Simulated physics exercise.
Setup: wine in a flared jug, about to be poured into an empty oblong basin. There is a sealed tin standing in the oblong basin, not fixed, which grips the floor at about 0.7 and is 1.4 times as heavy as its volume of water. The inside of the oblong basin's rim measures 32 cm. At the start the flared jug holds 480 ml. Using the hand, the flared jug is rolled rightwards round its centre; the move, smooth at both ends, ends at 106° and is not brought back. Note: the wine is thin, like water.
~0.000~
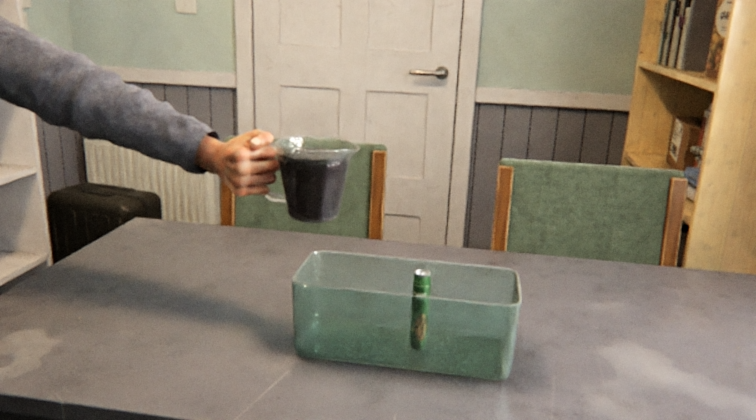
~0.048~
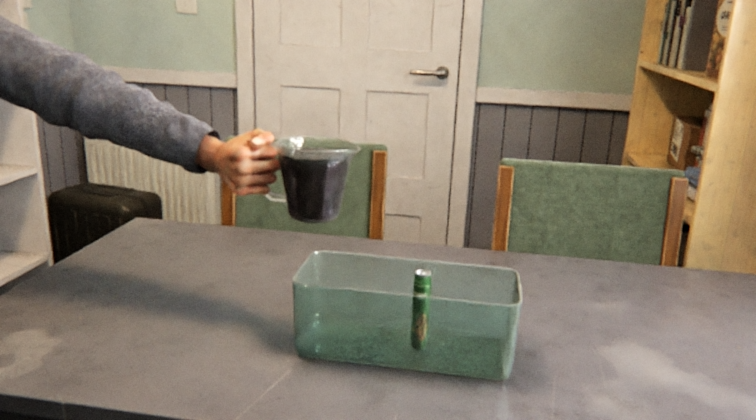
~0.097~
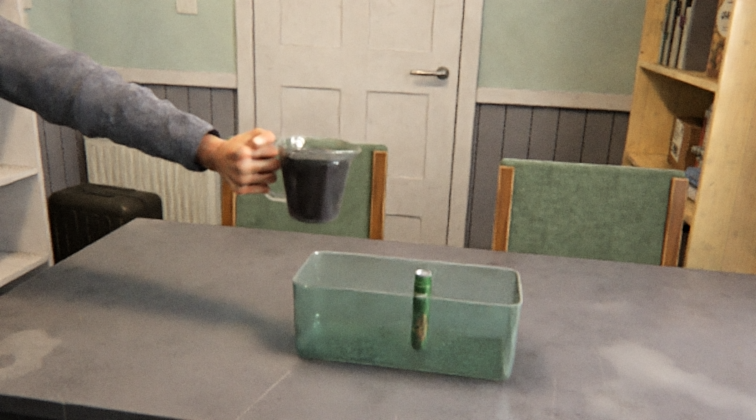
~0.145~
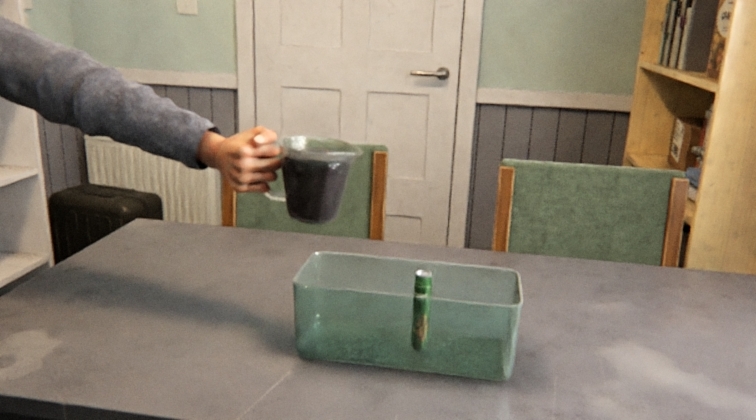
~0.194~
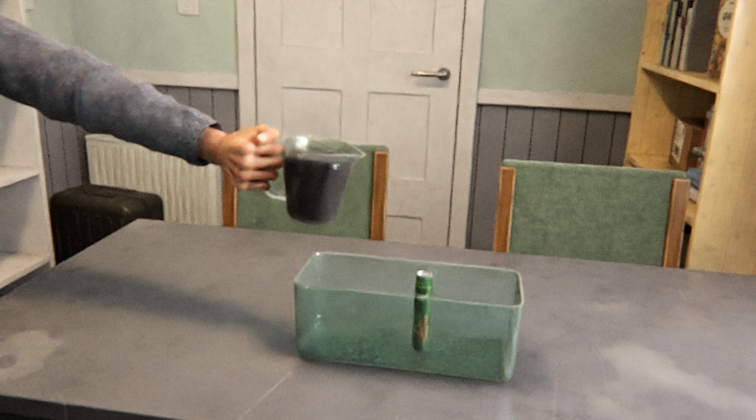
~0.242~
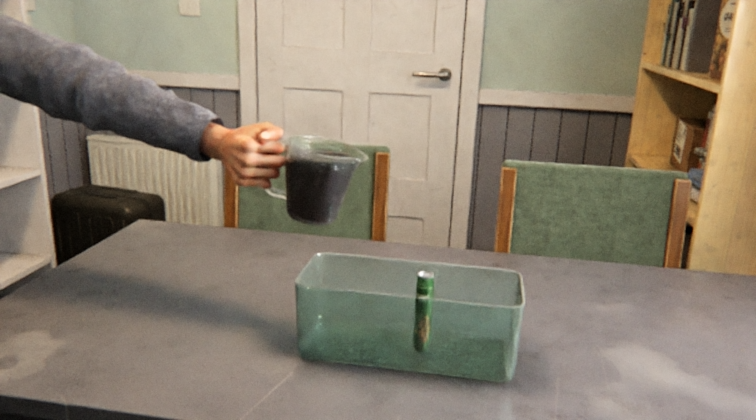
In this clip, a hand holds a clear flared jug of dark liquid above a greenish, see-through oblong basin with a green tin standing in it on a grey table, then gradually tilts the jug slightly to the right.
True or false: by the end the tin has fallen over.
False.
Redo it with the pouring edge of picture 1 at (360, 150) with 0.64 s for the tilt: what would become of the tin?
Result: Tin tipped over.
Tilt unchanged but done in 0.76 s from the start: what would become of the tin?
In that case the tin does not tip.
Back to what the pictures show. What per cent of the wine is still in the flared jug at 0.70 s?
Portion remaining: Approx. 74 per cent.
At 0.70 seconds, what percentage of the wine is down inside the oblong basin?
Estimate - around 7 in a hundred parts.
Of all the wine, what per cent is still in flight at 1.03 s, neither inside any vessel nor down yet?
Roughly 16 %.
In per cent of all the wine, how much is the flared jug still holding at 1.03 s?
What remains is about 16 percent of it all.
By 0.70 s the tilt is 62° and 75 per cent is still to pour; the tin stands where it began.
By 1.03 s the tilt is 98° and 17 per cent is still to pour; the tin stands where it began.
By 1.38 s the tilt is 106° and 0 per cent is still to pour; the tin stands where it began.
By 1.76 s the tilt is 106° and 0 per cent is still to pour; the tin stands where it began.
At rest the tin stands where it began.
